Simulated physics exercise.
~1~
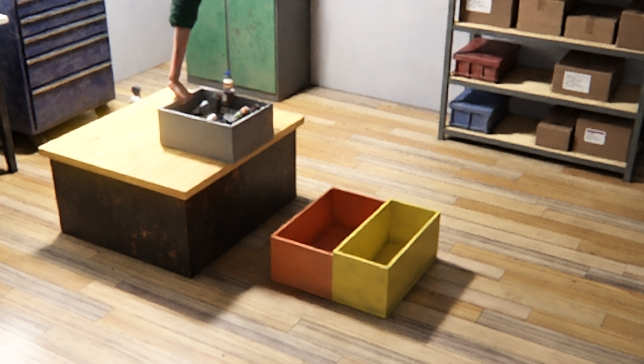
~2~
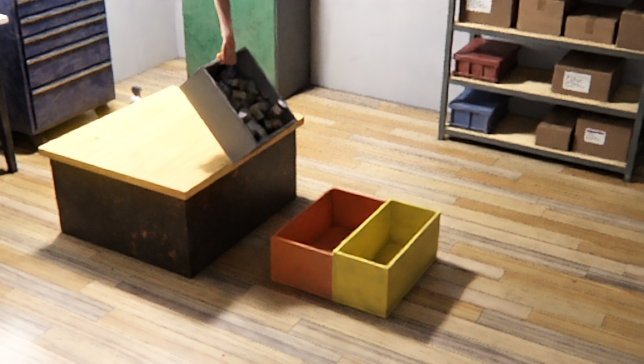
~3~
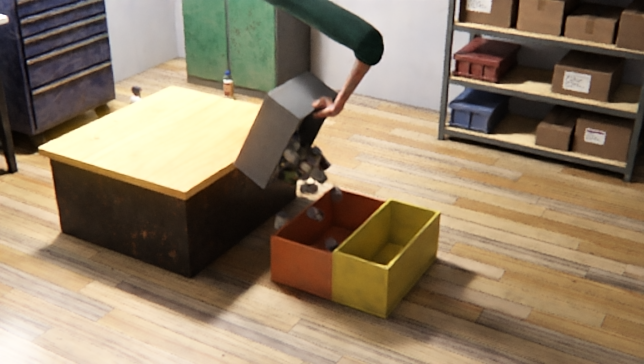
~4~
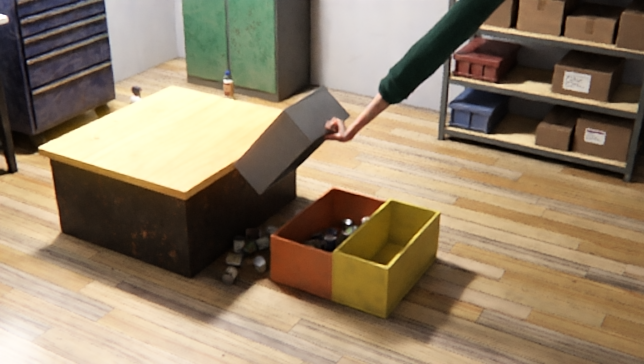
A grey tote full of small dark tins sits on a pale-topped bench in a workshop, seen from above at an angle, with an open orange bin and a yellow trough side by side on the wooden floor to the right. A hand grips the tote and tips it up toward the bench's right edge. An arm in a green sleeve then swings it over further, and the tins tumble out toward the orange bin. At the end the tote hangs steeply tilted, with many tins in the orange bin, a smaller heap on the floor beside the bench, and the yellow trough empty.
